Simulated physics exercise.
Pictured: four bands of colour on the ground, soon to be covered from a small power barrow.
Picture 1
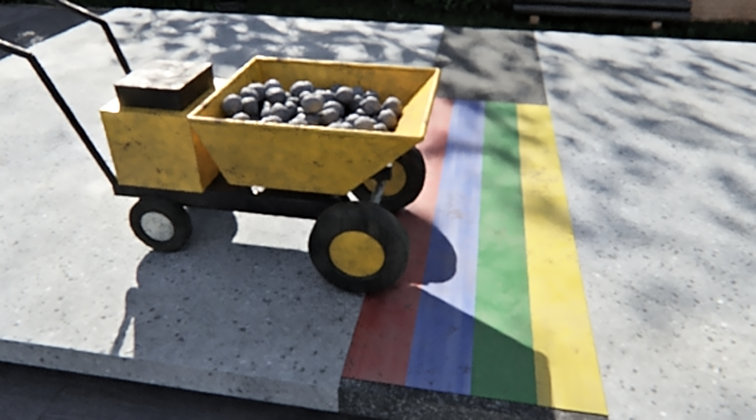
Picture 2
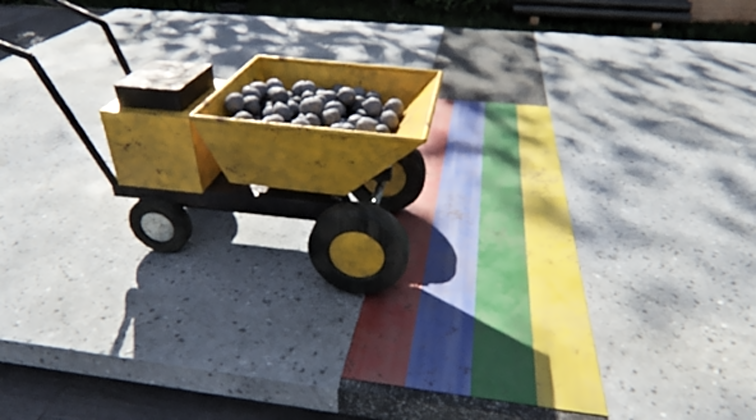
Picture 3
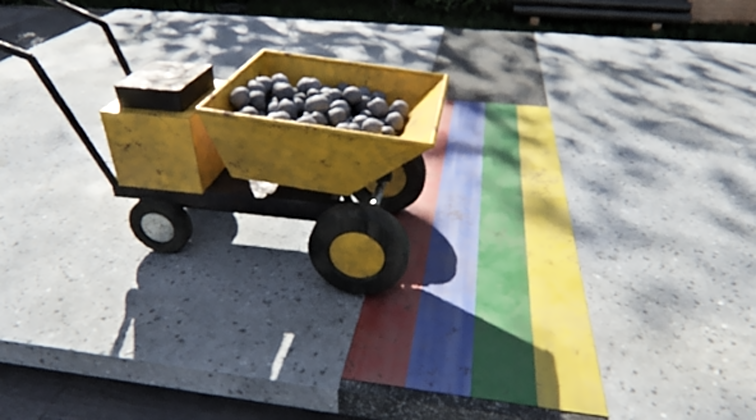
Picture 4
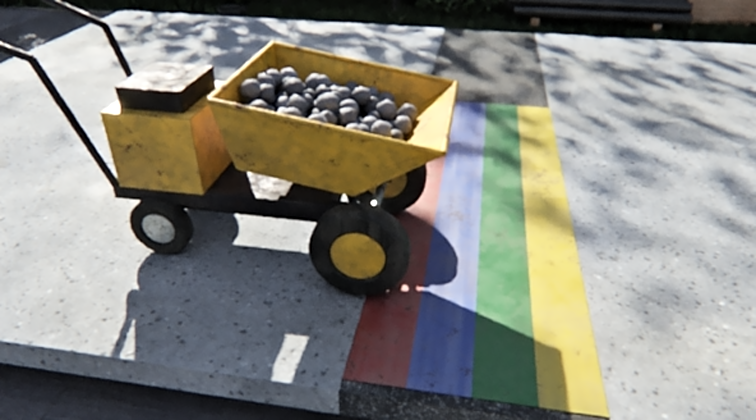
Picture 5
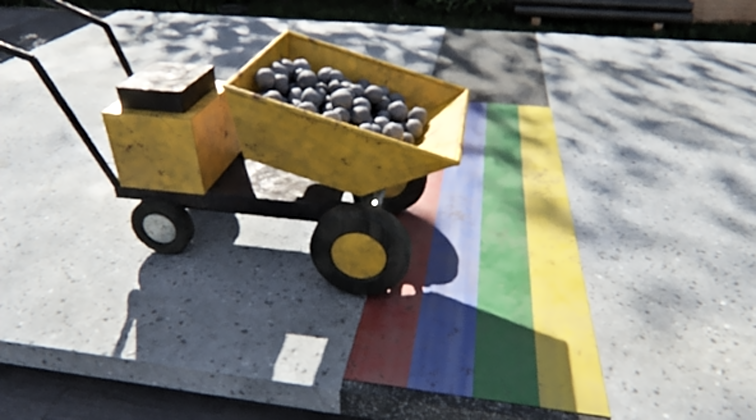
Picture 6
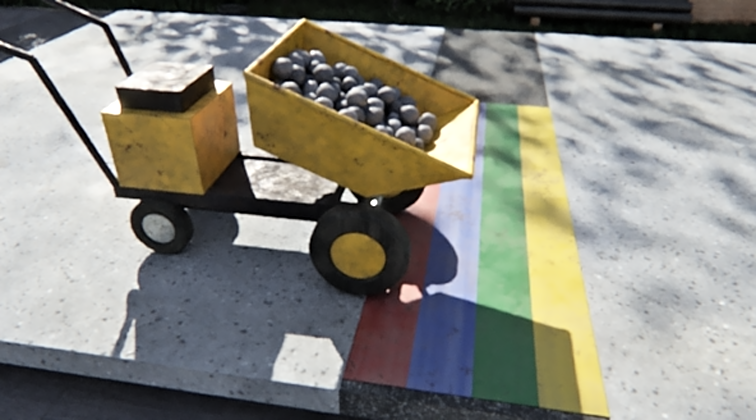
The yellow skip of a small power barrow, heaped with round grey cobbles, starts level on a sunlit pale speckled slab, seen from slightly above and to one side. Black handles rise at left behind a yellow box, while red, blue, green and yellow strips cross the ground at right. The skip's rear lifts steadily and its lip dips rightward, the cobbles shifting slightly, while wheels and camera stay still.
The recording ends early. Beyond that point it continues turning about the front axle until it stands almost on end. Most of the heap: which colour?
Colour: Yellow.
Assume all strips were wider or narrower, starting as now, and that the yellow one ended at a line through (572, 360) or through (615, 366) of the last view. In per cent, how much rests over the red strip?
First case 0 per cent, second case 0 per cent.
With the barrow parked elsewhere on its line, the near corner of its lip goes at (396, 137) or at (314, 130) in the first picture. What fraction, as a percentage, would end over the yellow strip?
Close to 30 in a hundred, and close to 10 in a hundred.
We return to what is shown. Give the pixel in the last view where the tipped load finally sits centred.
Roughly at (565, 263), give or take.
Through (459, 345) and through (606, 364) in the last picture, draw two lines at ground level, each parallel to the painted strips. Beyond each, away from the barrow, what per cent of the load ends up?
First roughly 80 percent, then 30 percent.
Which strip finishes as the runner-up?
The answer is the strip in green.
Shortly afterwards, skip tipped steeply; the whole lot in the skip.
Next, skip tipped right over; near a third in the skip; near a quarter over the green strip; near a third over the yellow strip; a little off the paint.
Some moments later, skip tipped right over; near a quarter in the skip; near a quarter over the green strip; near a third over the yellow strip; near a quarter off the paint.
In the end, skip tipped right over; near a quarter in the skip; none at all over the red strip; none at all over the blue strip; near a quarter over the green strip; near a third over the yellow strip; near a quarter off the paint.
